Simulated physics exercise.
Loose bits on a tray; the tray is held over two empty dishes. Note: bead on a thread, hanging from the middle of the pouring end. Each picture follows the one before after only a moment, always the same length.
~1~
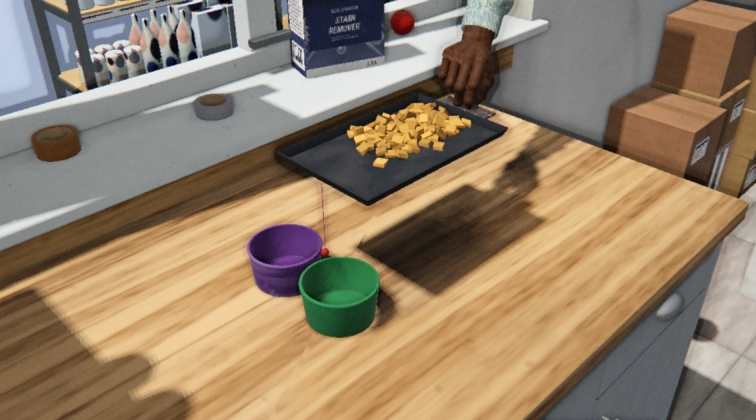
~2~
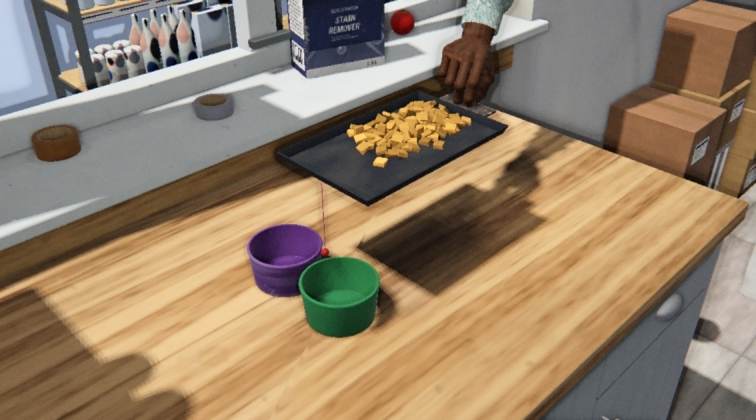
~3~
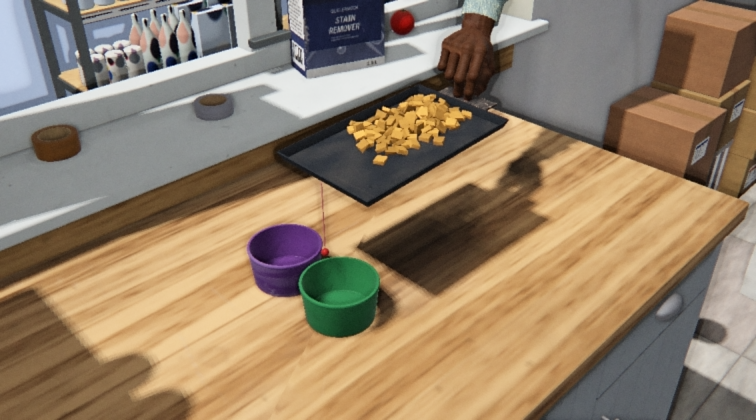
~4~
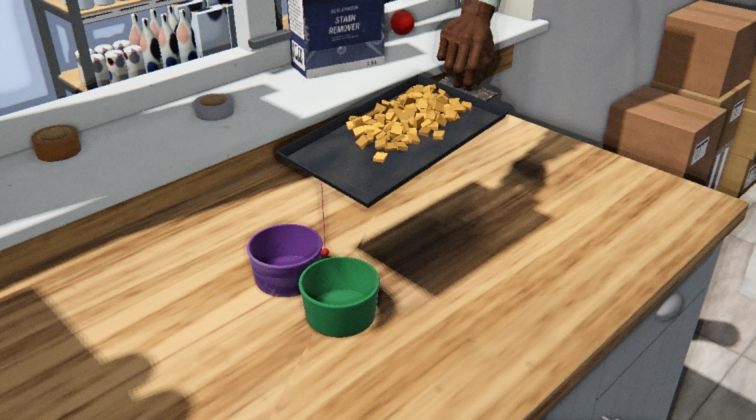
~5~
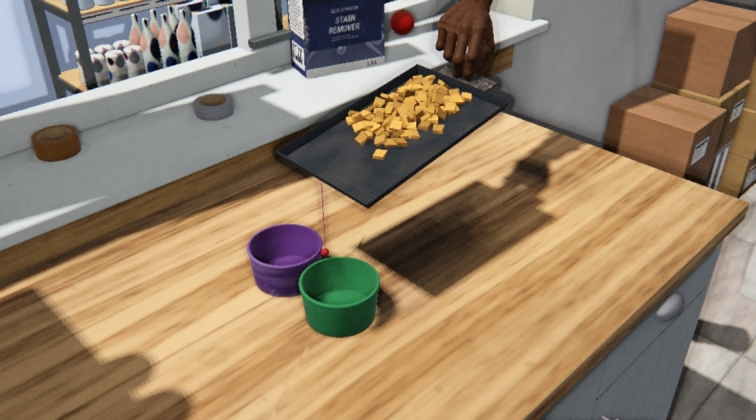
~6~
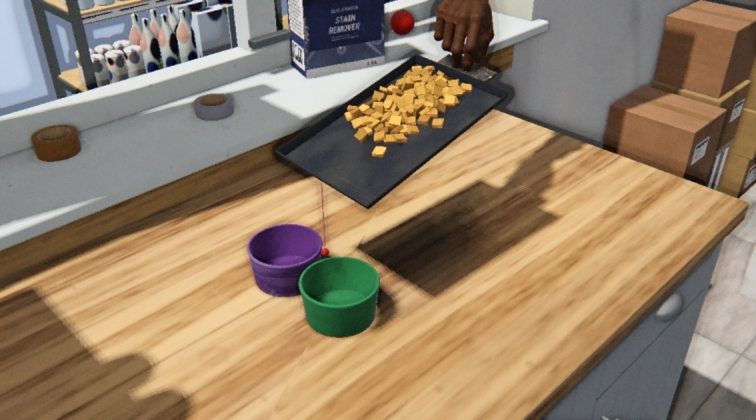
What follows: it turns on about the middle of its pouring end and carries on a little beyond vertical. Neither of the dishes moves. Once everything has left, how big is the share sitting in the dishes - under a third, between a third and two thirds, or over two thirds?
The share in the dishes is between a third and two thirds.
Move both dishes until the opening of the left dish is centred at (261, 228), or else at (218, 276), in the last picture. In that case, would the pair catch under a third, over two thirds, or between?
Try 1 - below one third; try 2 - less than a third.
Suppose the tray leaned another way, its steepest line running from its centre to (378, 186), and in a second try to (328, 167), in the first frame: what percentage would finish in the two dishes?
In turn 40 and 50 in a hundred.
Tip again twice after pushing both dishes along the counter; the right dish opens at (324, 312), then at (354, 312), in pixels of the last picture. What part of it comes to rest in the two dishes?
60, then 80 %.
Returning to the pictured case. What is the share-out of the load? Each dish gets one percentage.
Share at the end - left dish ~ 10 %, right dish ~ 40 %.
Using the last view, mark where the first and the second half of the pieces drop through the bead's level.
(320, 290) for the early half, (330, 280) for the late half.
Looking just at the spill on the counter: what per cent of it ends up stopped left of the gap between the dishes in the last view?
Roughly 70 in a hundred.
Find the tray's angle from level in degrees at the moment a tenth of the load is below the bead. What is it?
It has tipped about 60 degrees.
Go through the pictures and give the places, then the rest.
The first picture shows corners of the pouring end at (283, 152) and (368, 197), level; middle of the load at (410, 126), cereal squares; left dish at (257, 273); right dish at (311, 312); bead on its thread at (325, 252).
The second picture shows corners of the pouring end at (283, 152) and (368, 197), level; middle of the load at (410, 124).
The third picture shows corners of the pouring end at (283, 152) and (368, 198), tipped barely, lowest at the right corner; middle of the load at (410, 120).
The fourth picture shows corners of the pouring end at (282, 151) and (367, 199), tipped a little, lowest at the right corner; middle of the load at (410, 113).
The fifth picture shows corners of the pouring end at (282, 151) and (367, 200), tipped a little, lowest at the right corner; middle of the load at (409, 106).
The sixth picture shows corners of the pouring end at (281, 150) and (367, 202), tipped a little, lowest at the right corner; middle of the load at (408, 100); left dish at (257, 273); right dish at (311, 312).
Soon, tray tipped steeply; about half on the tray; a stray few in the right dish; a stray few outside both; about a third in the air.
A while on, tray tipped right over; a small part on the tray; about a third in the right dish; a small part in the left dish; about half outside both; a small part in the air.
Towards the end, tray tipped past a quarter turn; about half in the right dish; a small part in the left dish; about half outside both.
Finally, tray tipped past a quarter turn; about half in the right dish; a small part in the left dish; about half outside both.
